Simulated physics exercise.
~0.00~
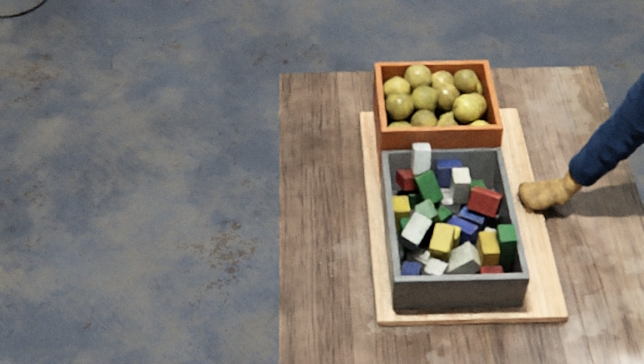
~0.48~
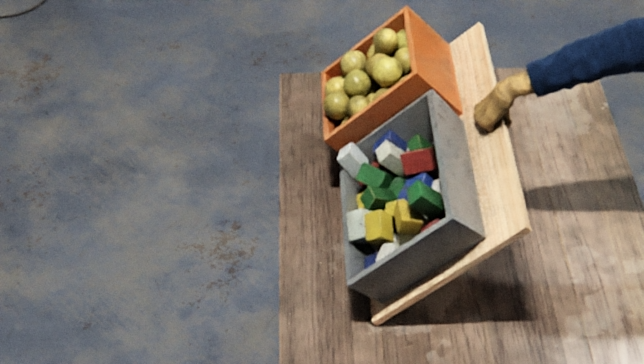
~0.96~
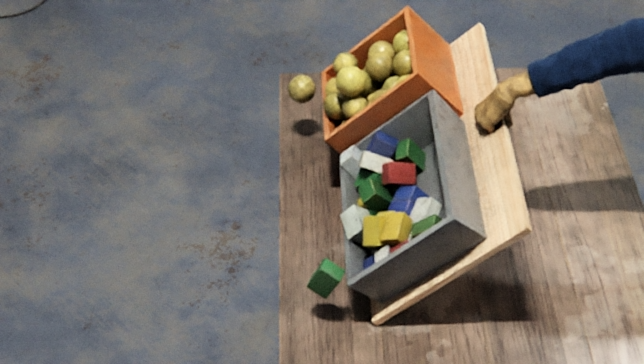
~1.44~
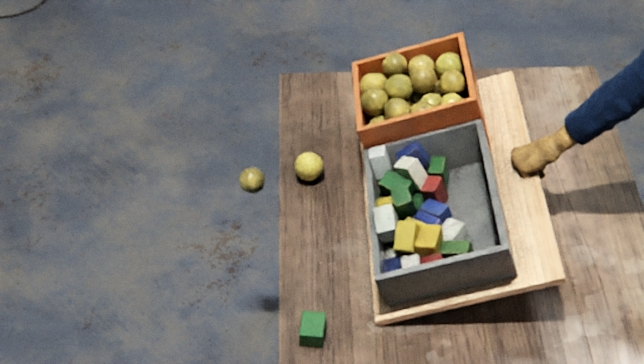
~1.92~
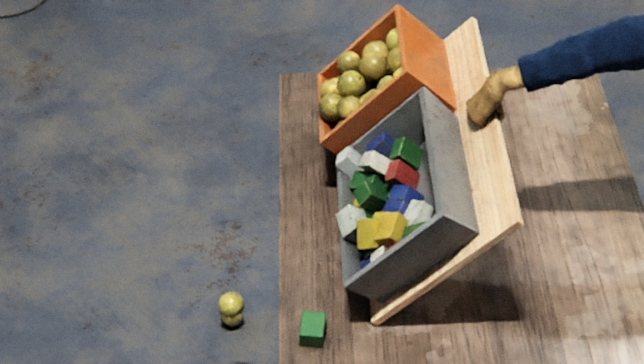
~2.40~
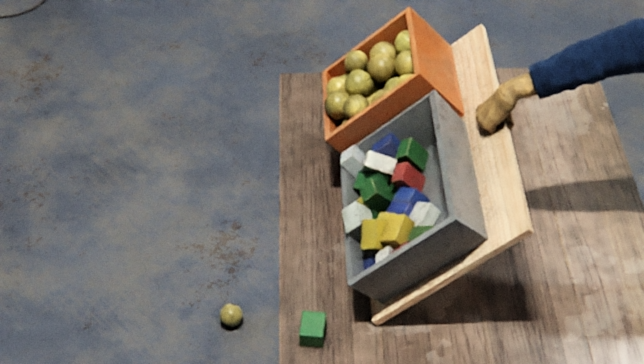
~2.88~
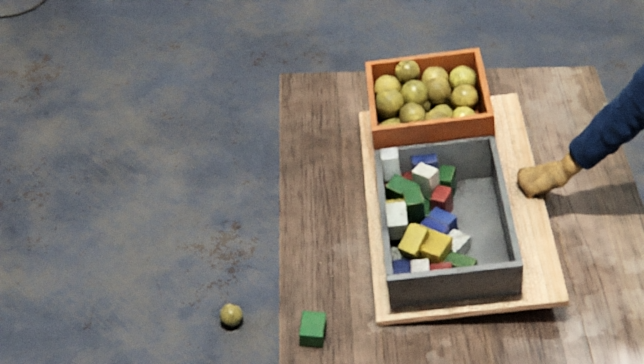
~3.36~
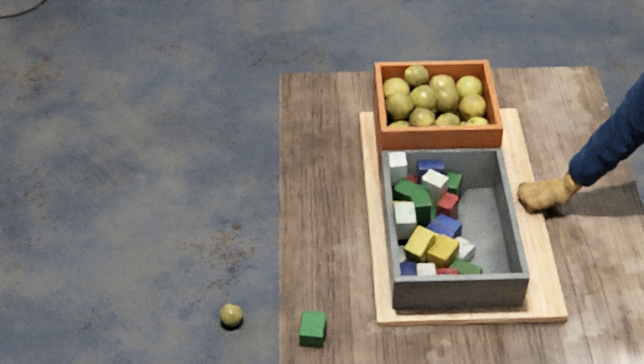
At the start, a grey container of toy bricks and an orange container of yellow apples sit on a plywood board on a wooden table, with a gloved-looking hand at the board's right side. The hand tips the board up steeply toward the left, and the contents slide against the lower sides. A green brick and an apple tumble out, and another apple follows as the board is partly lowered. The hand raises the board again, but the rest stays in. Finally it lowers the board flat, leaving the green brick on the table and the apples that escaped off to the left, on the floor.
